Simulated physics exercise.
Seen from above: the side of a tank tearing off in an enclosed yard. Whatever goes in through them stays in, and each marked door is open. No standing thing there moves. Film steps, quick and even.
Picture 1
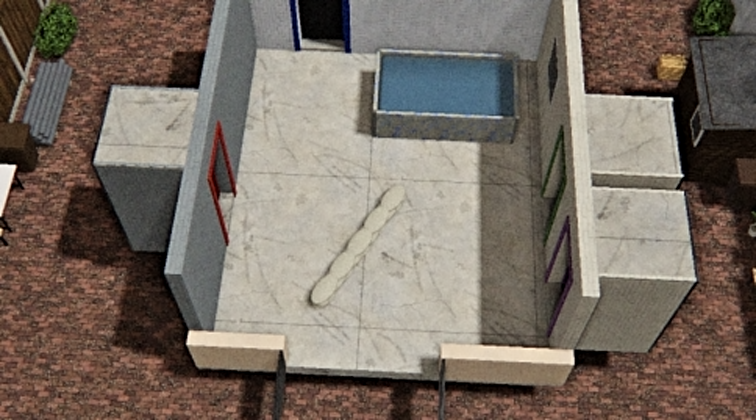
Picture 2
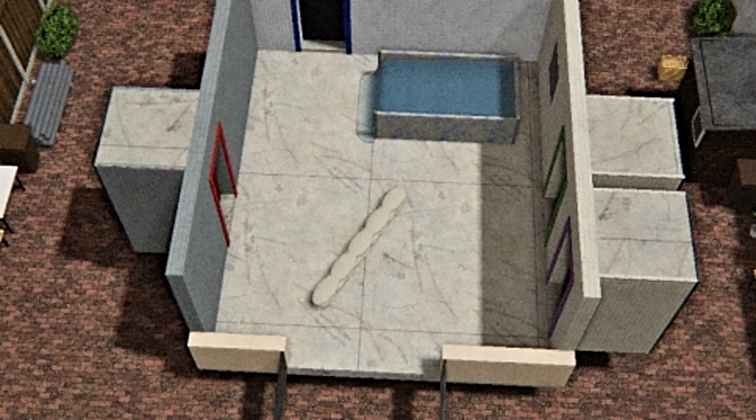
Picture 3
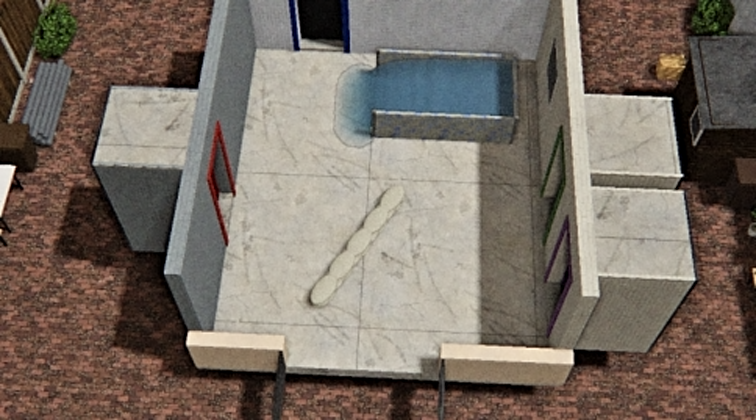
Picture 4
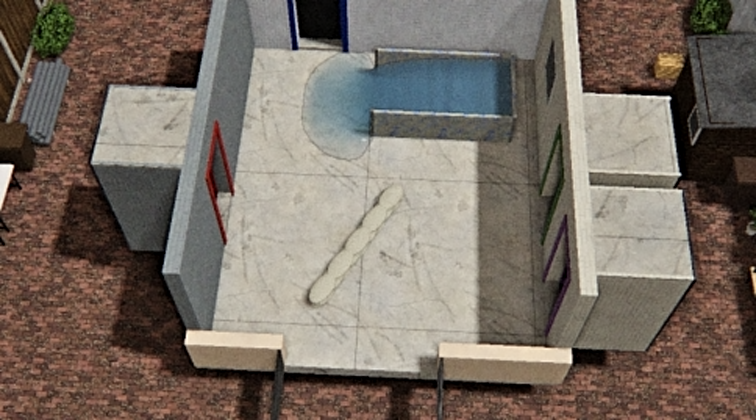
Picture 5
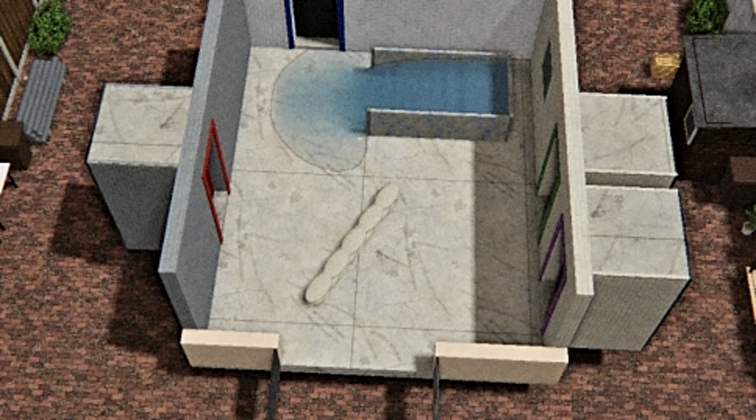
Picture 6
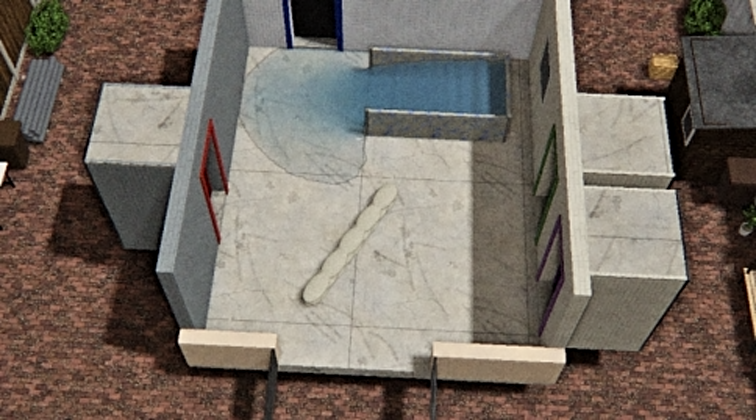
Water pours from the open left side of a tank and spreads left across the pale floor.
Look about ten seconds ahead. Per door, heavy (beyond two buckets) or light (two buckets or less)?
Blue door: Too much gets in there; green door: Not too much gets in there; red door: Not too much gets in there; purple door: Not too much gets in there.
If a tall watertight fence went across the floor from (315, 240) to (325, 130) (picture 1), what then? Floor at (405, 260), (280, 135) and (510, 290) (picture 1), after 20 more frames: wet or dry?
Results in order: Bone-dry / swamped / bone-dry.
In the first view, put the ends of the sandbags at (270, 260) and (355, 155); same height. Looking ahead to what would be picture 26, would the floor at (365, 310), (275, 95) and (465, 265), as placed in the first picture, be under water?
The three points come out untouched, soaked and untouched.
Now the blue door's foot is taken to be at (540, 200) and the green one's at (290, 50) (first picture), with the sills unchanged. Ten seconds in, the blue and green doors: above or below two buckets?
Result - blue: Remains below the limit; green: Crosses the limit.
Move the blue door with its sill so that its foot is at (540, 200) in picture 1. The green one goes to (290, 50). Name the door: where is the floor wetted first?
Going by the pictures, it's the door marked green.
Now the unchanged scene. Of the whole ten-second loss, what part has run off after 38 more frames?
65 per cent.
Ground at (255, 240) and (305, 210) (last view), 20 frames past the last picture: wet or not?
Result, in the order given: Wetted / wetted.
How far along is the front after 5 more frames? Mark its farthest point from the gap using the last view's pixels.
Point: (227, 199) in the last picture's pixels.
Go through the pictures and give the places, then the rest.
Still water in the open tank at (446, 86), in the first frame.
Water pours out at (379, 98) and has run to (376, 73), in the second frame.
The front is at (353, 69), out from the gap at (378, 99), in the third frame.
The front is at (314, 139), out from the gap at (376, 99), in the fourth frame.
Water pours out at (373, 98) and has run to (280, 81), in the fifth frame.
The front is at (242, 96), out from the gap at (371, 98), in the sixth frame.
A moment on, water covers 25 % of the floor; the blue door under two buckets in, the green door not reached, the red door not reached, the purple door not reached.
Next, water covers 30 % of the floor; the blue door over two buckets in, the green door not reached, the red door wet at the sill, nothing in, the purple door not reached.
Then, water covers 40 % of the floor; the blue door far over two buckets in, the green door not reached, the red door wet at the sill, nothing in, the purple door not reached.
Later, water covers 65 % of the floor; the blue door far over two buckets in, the green door not reached, the red door under two buckets in, the purple door not reached.
In the end, water covers 85 % of the floor; the blue door far over two buckets in, the green door wet at the sill, nothing in, the red door under two buckets in, the purple door wet at the sill, nothing in.
